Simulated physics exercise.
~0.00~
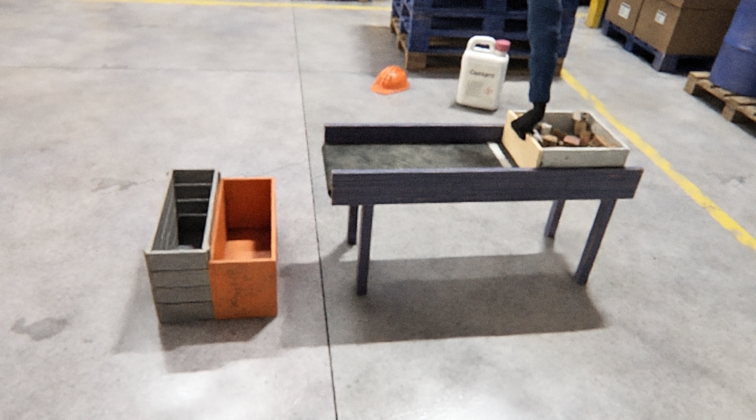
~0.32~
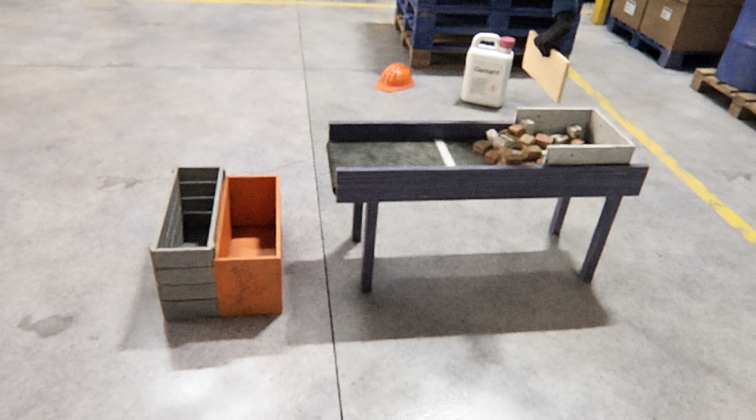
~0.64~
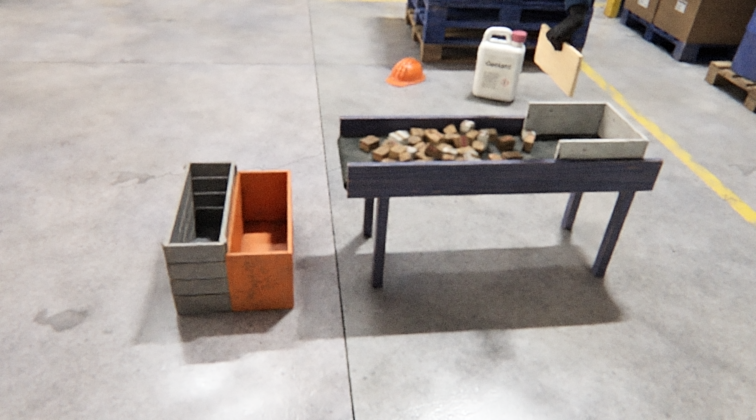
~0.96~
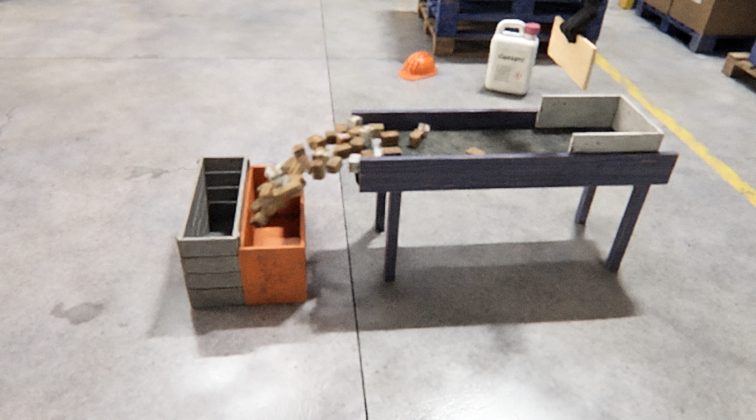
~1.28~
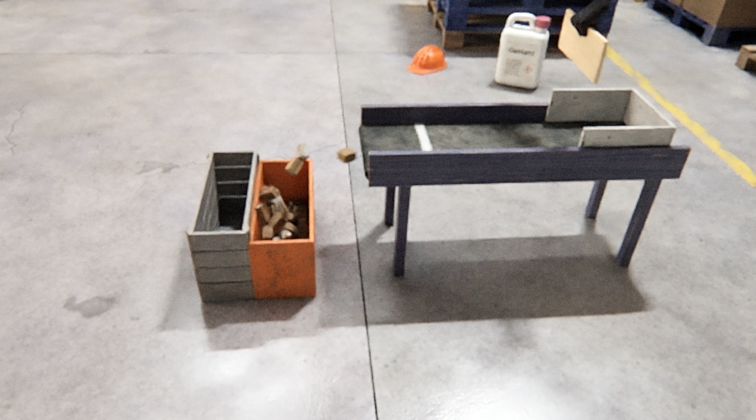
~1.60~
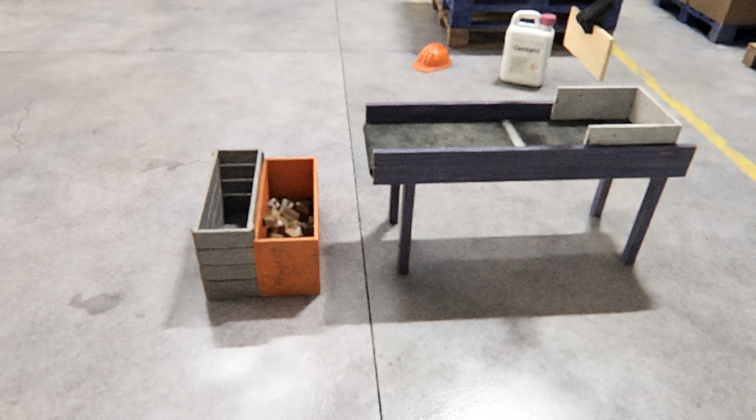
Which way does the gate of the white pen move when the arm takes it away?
The gate moves up, lifted clear of the belt by the dark arm.
